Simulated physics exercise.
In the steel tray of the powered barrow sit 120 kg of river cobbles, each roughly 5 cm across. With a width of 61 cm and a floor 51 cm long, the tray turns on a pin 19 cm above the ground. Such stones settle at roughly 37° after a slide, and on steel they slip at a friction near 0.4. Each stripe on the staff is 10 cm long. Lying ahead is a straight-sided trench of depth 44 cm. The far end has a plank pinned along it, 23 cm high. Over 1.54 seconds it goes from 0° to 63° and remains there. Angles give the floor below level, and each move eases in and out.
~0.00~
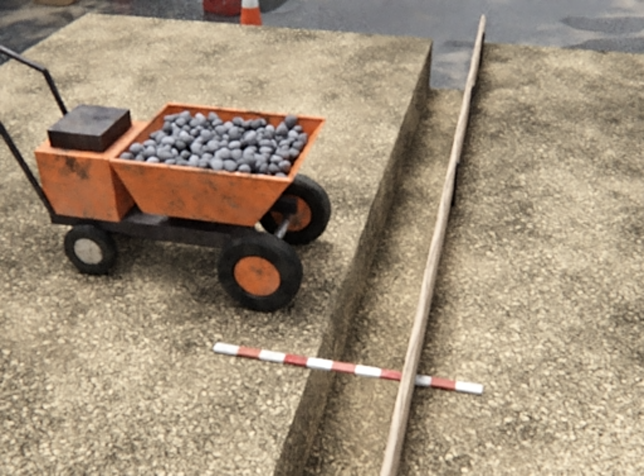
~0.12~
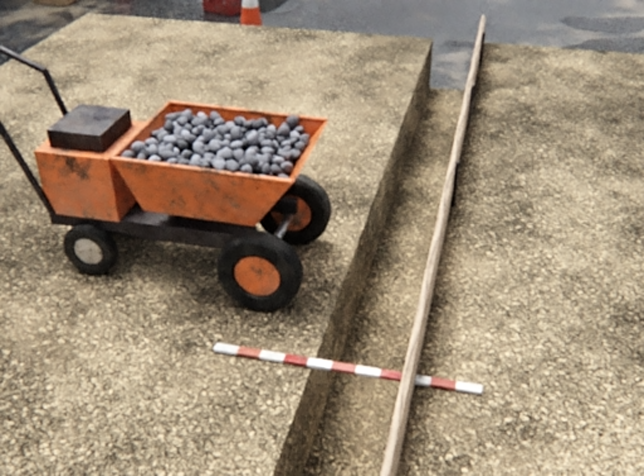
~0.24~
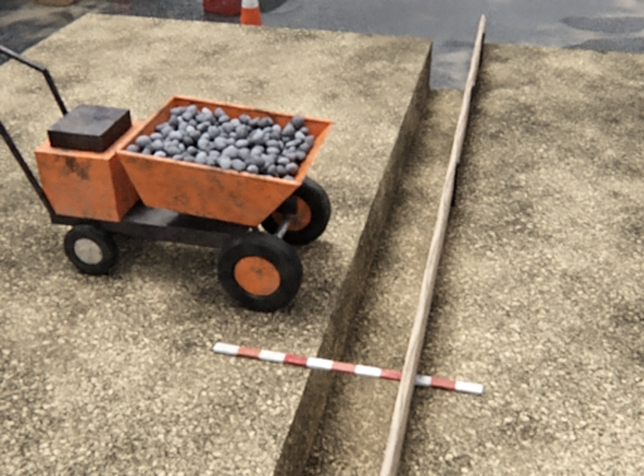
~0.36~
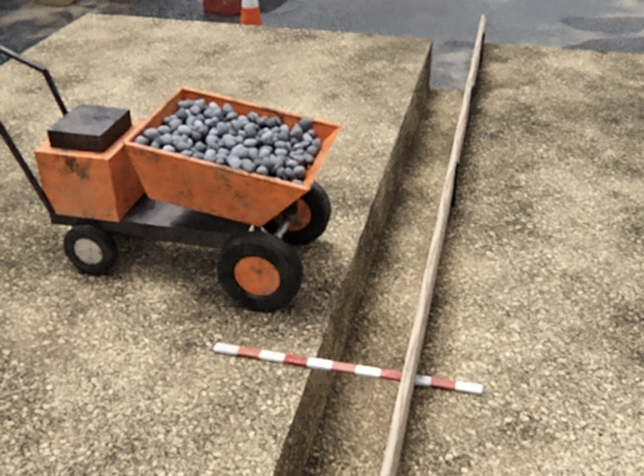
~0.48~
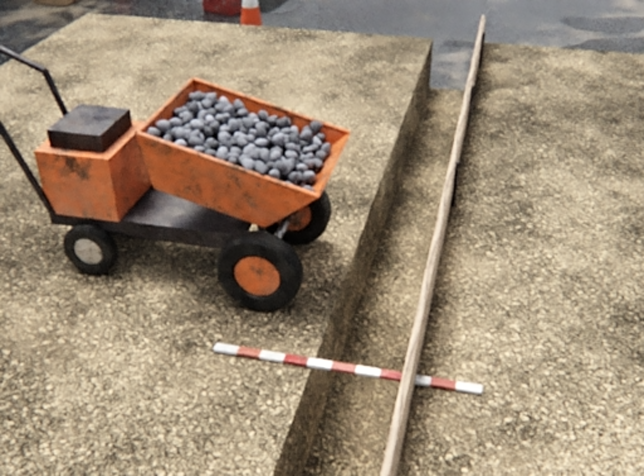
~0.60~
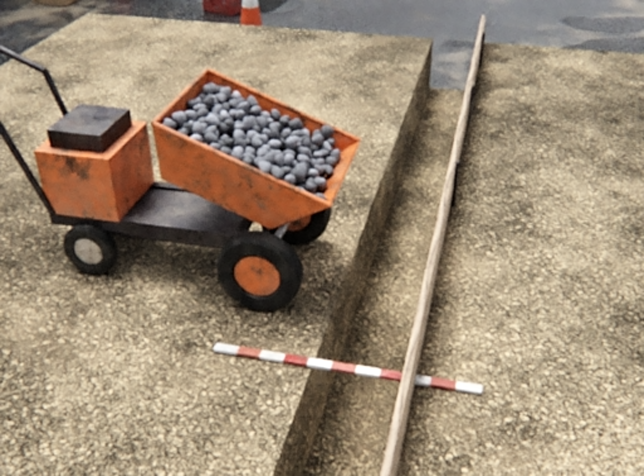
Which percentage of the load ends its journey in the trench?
Roughly 78 per cent.
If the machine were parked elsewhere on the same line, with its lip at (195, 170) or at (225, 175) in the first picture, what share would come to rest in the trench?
I'd expect some 50 per cent, then some 75.
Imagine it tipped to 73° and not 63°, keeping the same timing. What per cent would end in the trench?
Roughly 95 per cent would end in the trench.
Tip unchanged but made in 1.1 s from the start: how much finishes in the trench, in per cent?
It'd be some 70 per cent.
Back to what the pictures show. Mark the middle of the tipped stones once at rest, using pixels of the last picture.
The middle should be near (393, 348).
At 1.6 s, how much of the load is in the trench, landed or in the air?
Around 25 per cent of it, at that instant.
After 1.2 s the floor is at 53°; 100 % in the tray; the foremost stones are at (380, 224).
After 1.6 s the floor is at 63°; 72 % in the tray, 26 % in the trench, 2 % past the trench; the foremost stones are at (451, 252).
After 2.0 s the floor is at 63°; 49 % in the tray, 46 % in the trench, 4 % past the trench; the foremost stones are at (527, 304).
After 3.9 s the floor is at 63°; 17 % in the tray, 78 % in the trench, 4 % past the trench; the foremost stones are at (567, 301).
